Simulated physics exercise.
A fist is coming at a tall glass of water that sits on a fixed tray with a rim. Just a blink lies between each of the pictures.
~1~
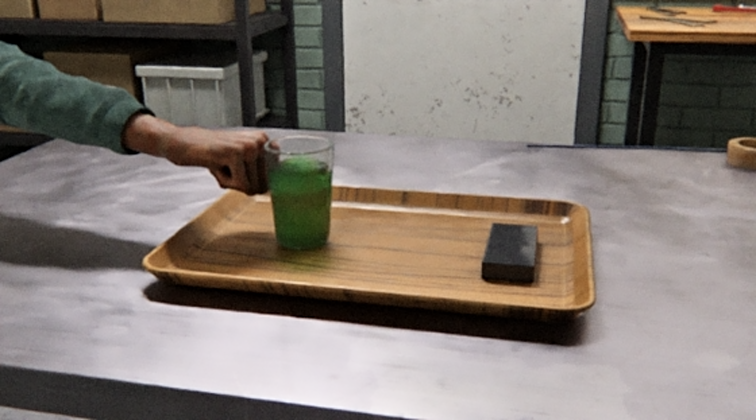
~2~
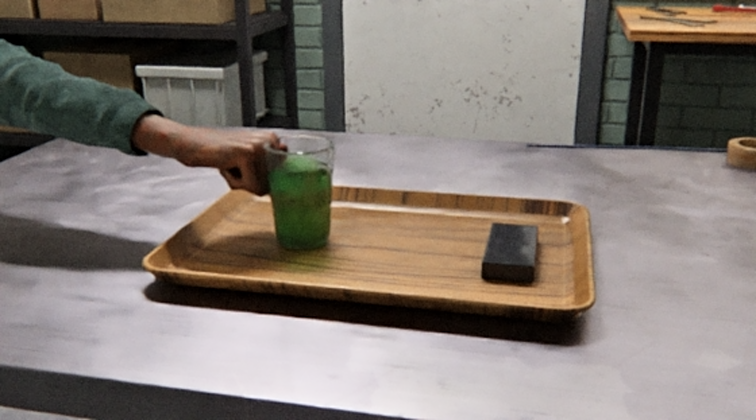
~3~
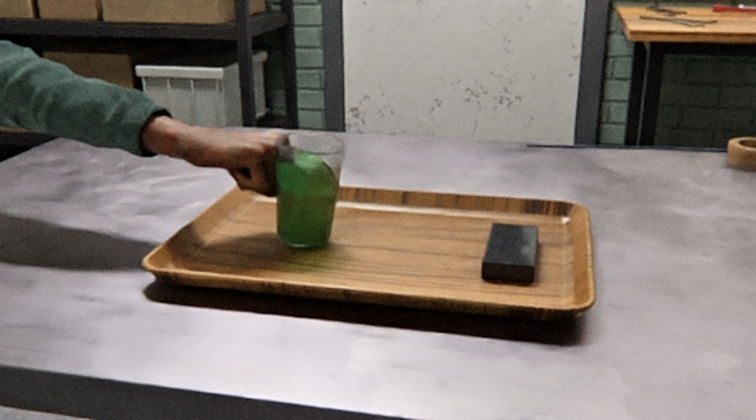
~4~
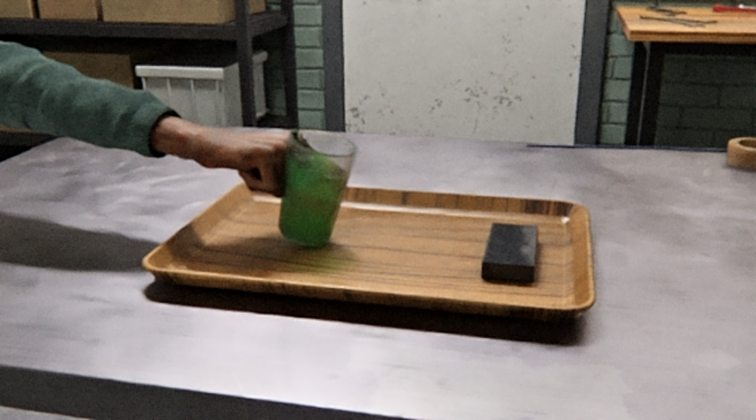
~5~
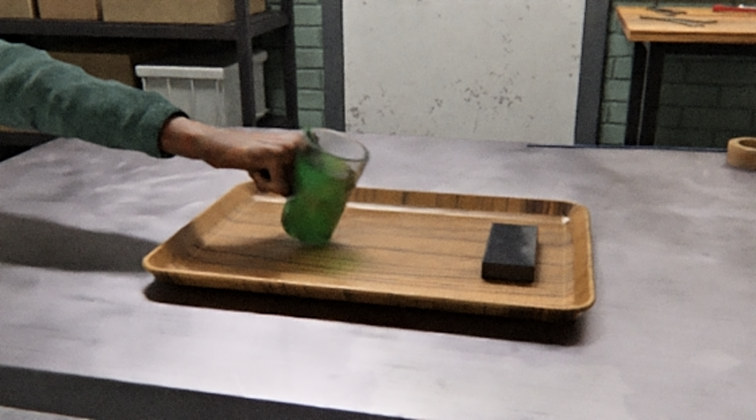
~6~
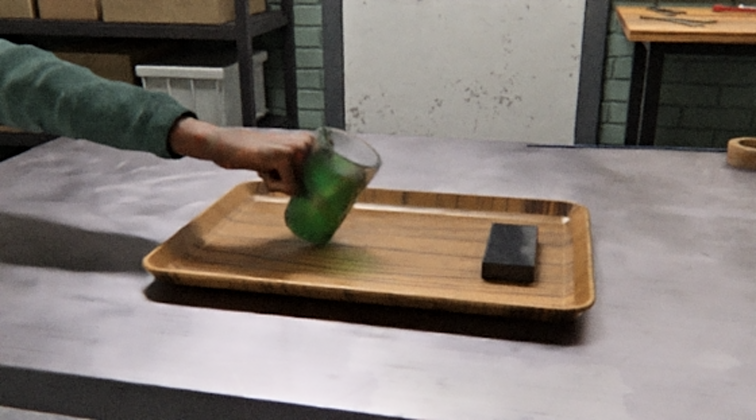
A hand in a green sleeve tilting a clear cup of green liquid to the right on a wooden tray holding a dark block.
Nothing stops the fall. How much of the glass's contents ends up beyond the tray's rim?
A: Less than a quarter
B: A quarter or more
Option A: Less than a quarter.
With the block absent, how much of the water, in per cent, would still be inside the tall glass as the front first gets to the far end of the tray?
55 %.
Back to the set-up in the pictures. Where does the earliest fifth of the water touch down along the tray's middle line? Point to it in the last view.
Impact centre, mid-line: Approx. (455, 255).
A moment on, the tall glass is falling and 93 per cent is in the glass, 0 on the tray and 7 above or beyond its rim.
Next, the tall glass lies on its side and 52 per cent is in the glass, 34 on the tray and 14 above or beyond its rim.
Then the tall glass lies on its side and 26 per cent is in the glass, 52 on the tray and 21 above or beyond its rim.
Later the tall glass lies on its side and 14 per cent is in the glass, 69 on the tray and 17 above or beyond its rim.
Finally, 83 per cent is held by tray and glass, 17 is off the tray.
